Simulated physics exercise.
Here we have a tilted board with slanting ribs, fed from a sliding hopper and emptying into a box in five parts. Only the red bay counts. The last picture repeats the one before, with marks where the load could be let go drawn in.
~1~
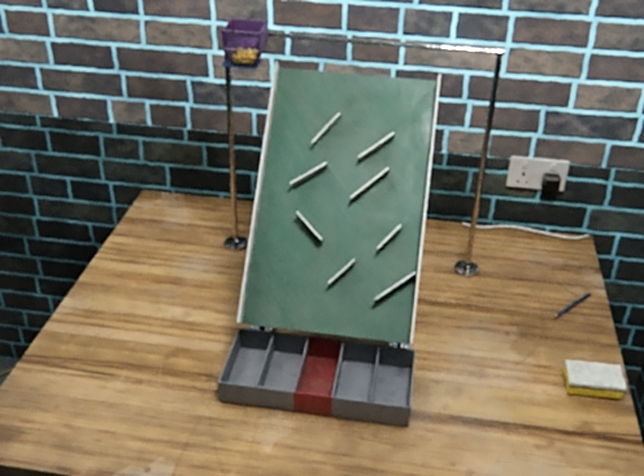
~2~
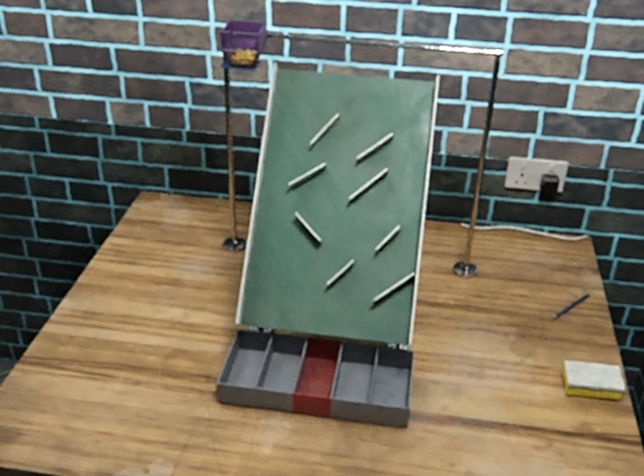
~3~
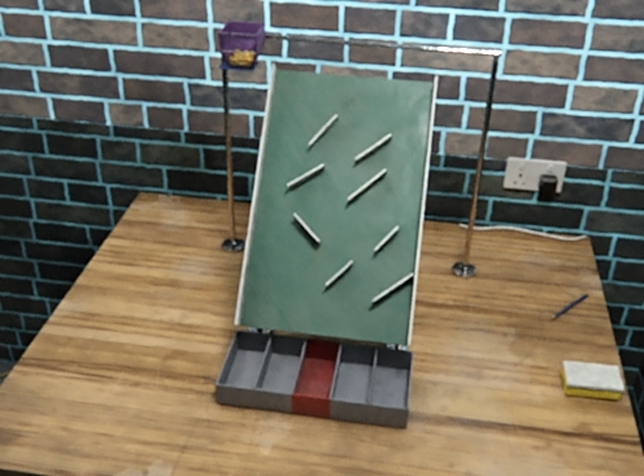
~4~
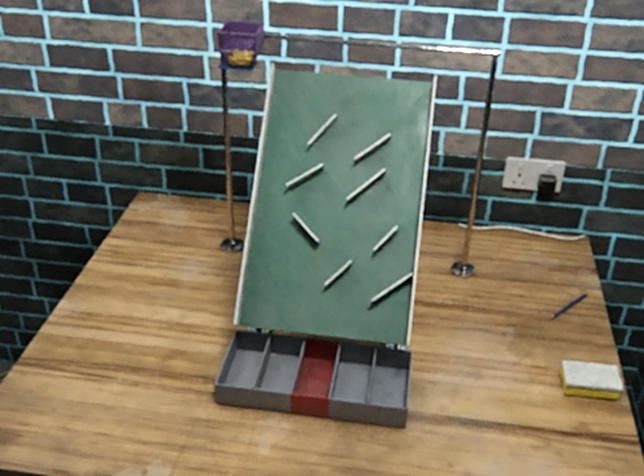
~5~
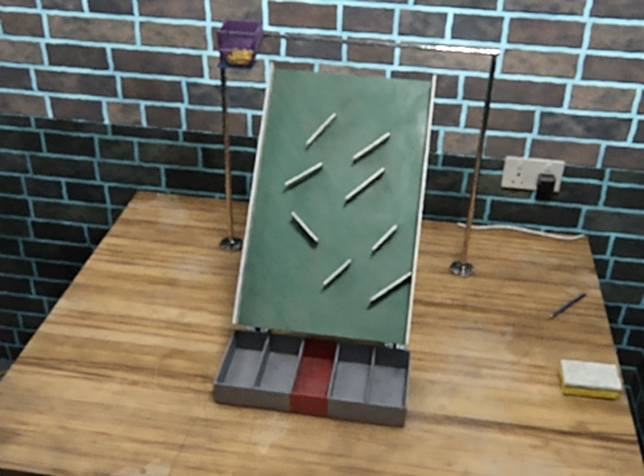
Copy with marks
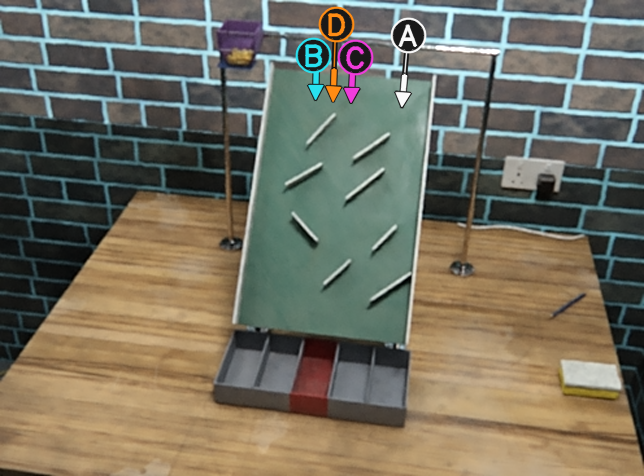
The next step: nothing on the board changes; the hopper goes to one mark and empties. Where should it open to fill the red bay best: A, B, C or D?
Mark A.
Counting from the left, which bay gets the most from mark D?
The first.
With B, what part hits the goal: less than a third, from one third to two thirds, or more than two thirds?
Mark B gives less than a third.
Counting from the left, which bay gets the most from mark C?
It is the second one.
On the marked copy, mark A meets the board at (402, 101); mark B meets the board at (315, 94); mark C meets the board at (351, 97); mark D meets the board at (333, 96).
With A, about a third in the red bay, about half in other bays, a stray few held on the board, a stray few outside the box.
With B, none in the red bay, most in other bays, about a quarter outside the box.
With C, a small part in the red bay, most in other bays, a stray few held on the board, a small part outside the box.
With D, a stray few in the red bay, about two thirds in other bays, about a third outside the box.
